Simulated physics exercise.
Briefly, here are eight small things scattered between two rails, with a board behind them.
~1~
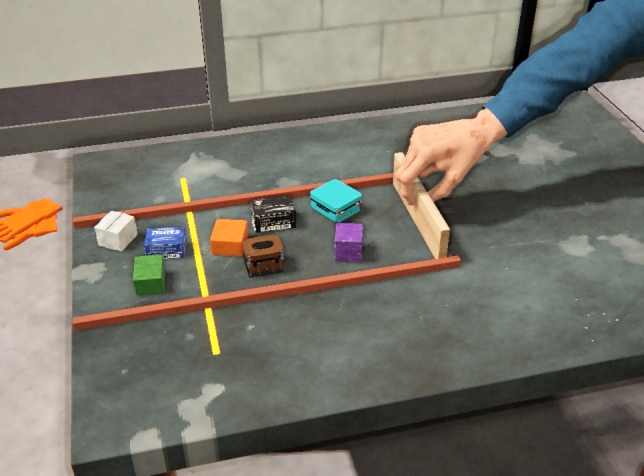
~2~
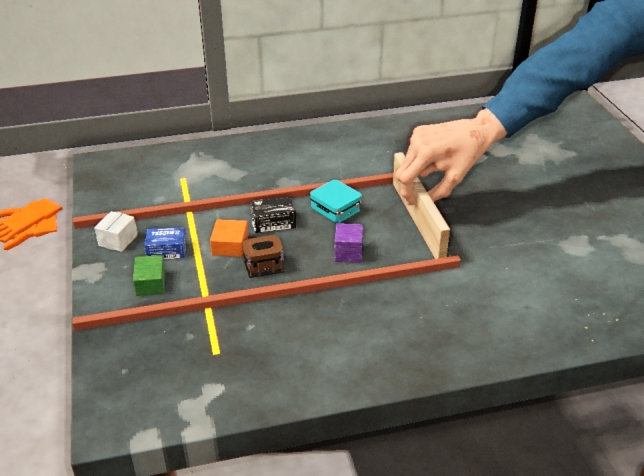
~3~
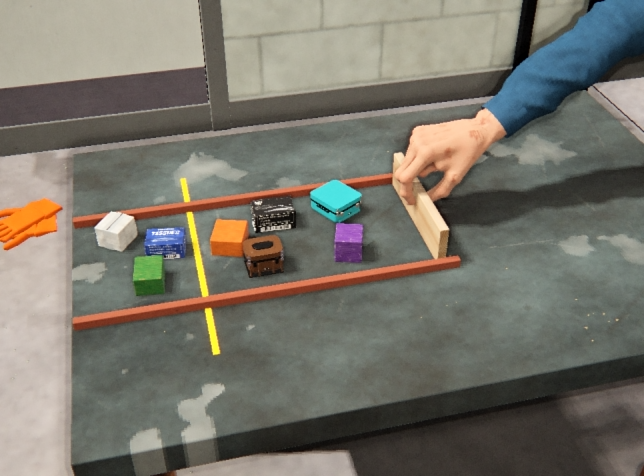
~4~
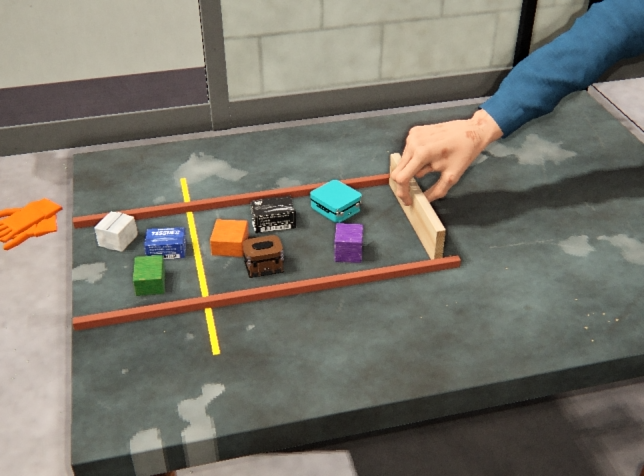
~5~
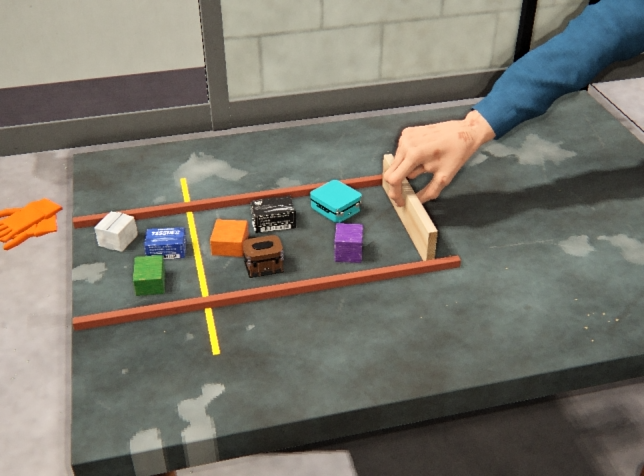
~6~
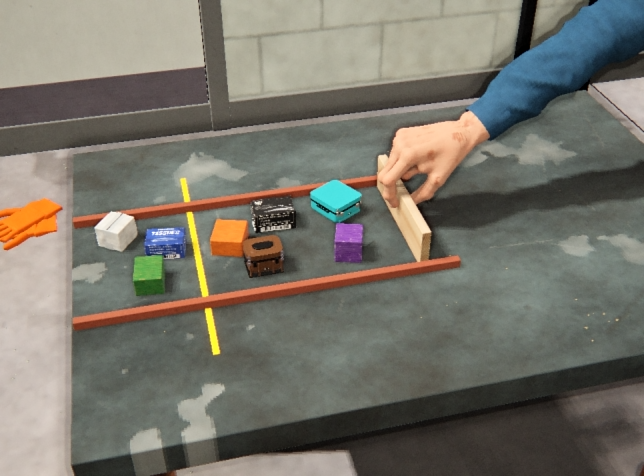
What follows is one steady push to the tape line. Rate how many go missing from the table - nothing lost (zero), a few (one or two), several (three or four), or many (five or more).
Nothing lost.
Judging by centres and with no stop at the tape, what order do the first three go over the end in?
First the white box, next the green block, then the black box.
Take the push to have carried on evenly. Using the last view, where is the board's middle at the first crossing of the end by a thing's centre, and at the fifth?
The middle sits near (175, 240) at the first moment and near (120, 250) at the second.
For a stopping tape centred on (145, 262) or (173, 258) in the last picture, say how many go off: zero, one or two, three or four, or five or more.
Just one or two, then none.
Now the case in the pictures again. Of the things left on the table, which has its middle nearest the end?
It would be the white box, I'd say.
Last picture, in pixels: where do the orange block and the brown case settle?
The orange block settles near (181, 247); as for the brown case, near (154, 272).
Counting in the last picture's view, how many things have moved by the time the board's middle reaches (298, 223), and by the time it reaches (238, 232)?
The number moved is 4 and then 5.
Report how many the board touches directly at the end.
3 of them.
Early on, none off yet; white box at rest near (116, 231); green block at rest near (149, 275); blue box at rest near (166, 244).
Finally, the number that fall off is zero.
